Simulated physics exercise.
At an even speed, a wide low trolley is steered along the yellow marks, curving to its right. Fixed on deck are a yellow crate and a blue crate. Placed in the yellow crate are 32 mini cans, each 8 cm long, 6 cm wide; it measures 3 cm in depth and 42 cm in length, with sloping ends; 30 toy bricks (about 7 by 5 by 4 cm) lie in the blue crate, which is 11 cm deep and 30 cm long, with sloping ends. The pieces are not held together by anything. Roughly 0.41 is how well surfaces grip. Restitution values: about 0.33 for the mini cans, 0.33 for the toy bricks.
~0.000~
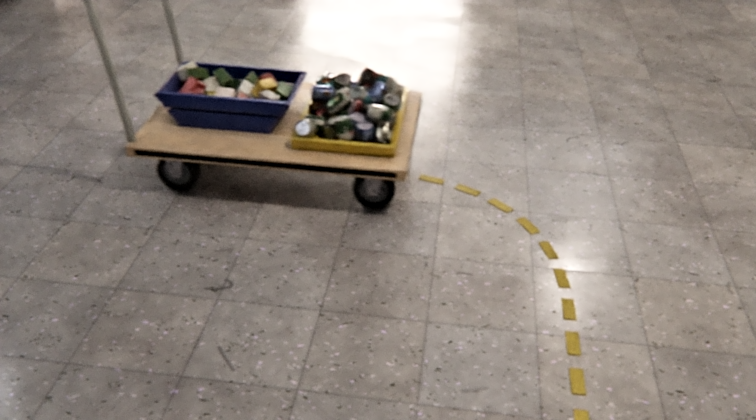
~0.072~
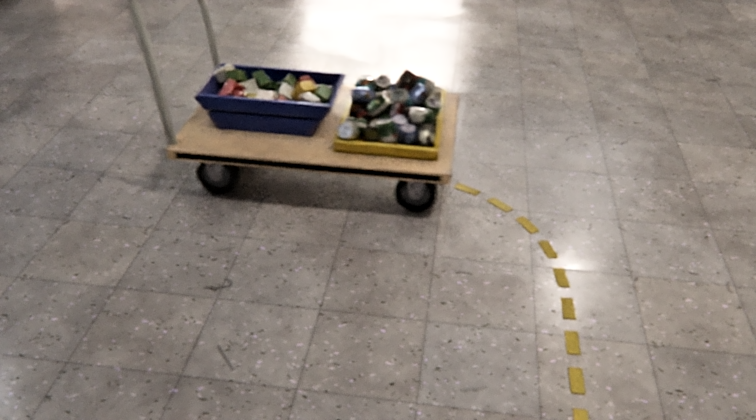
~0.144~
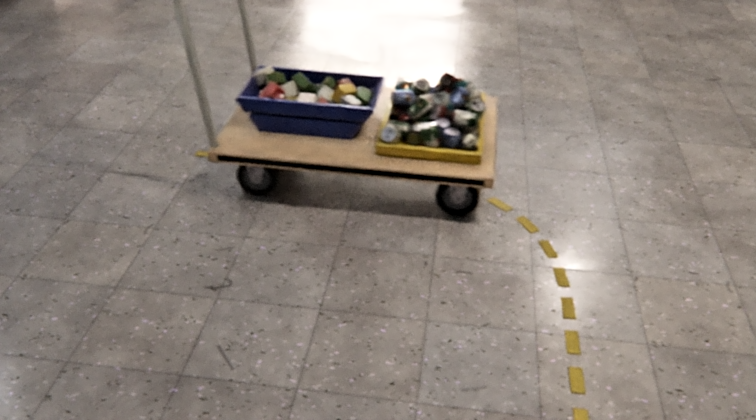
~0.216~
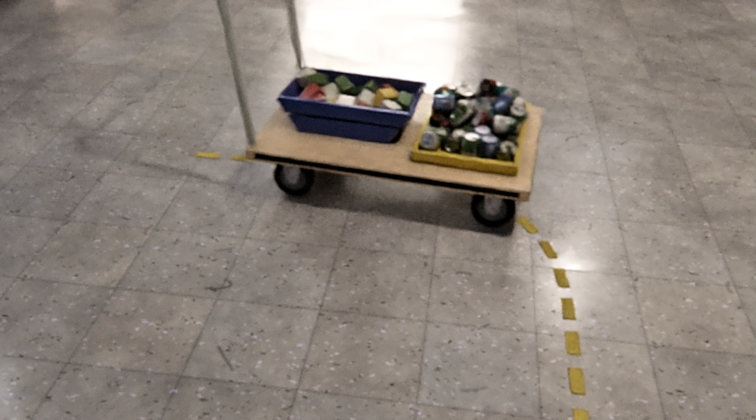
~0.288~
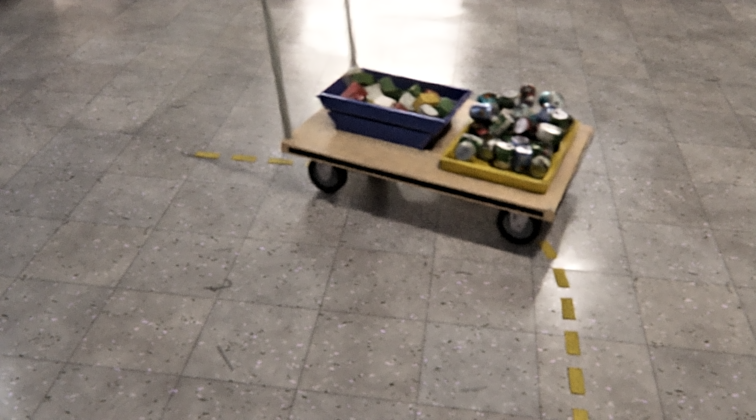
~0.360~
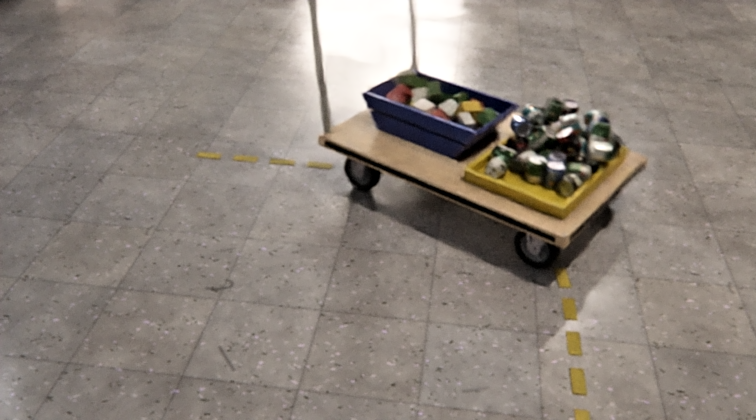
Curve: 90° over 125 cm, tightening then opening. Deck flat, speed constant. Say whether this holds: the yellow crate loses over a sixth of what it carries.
Greater than one sixth.
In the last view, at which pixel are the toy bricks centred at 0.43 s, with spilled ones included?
In the last view they're centred near (475, 119).
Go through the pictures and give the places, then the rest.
In the first frame (we follow the rim corner now nearest the camera, unless another is named), yellow crate at (393, 145); blue crate (by its farthest rim corner) at (183, 62); turned 0°, 0 cm rolled; nothing out yet.
The second frame shows yellow crate at (436, 148); blue crate at (221, 64); turned 0°, 14 cm rolled.
The third frame shows yellow crate at (480, 152); blue crate at (259, 66); turned 1°, 28 cm rolled.
The fourth frame shows yellow crate at (517, 163); blue crate at (304, 67); turned 6°, 43 cm rolled.
The fifth frame shows yellow crate at (545, 181); blue crate at (353, 66); turned 17°, 57 cm rolled.
The sixth frame shows yellow crate at (564, 205); blue crate at (409, 68); turned 31°, 71 cm rolled; 2 out, the lowest can at (596, 120).
After 0.43 s, 4 of 32 out of the yellow crate and 0 of 30 out of the blue crate.
After 0.56 s, 10 of 32 out of the yellow crate and 0 of 30 out of the blue crate.
After 0.75 s, 11 of 32 out of the yellow crate and 0 of 30 out of the blue crate.
Outcome (at 1.20 s), 13 of 32 out of the yellow crate and 0 of 30 out of the blue crate. Asked share, 13 of 32, 41 per cent.
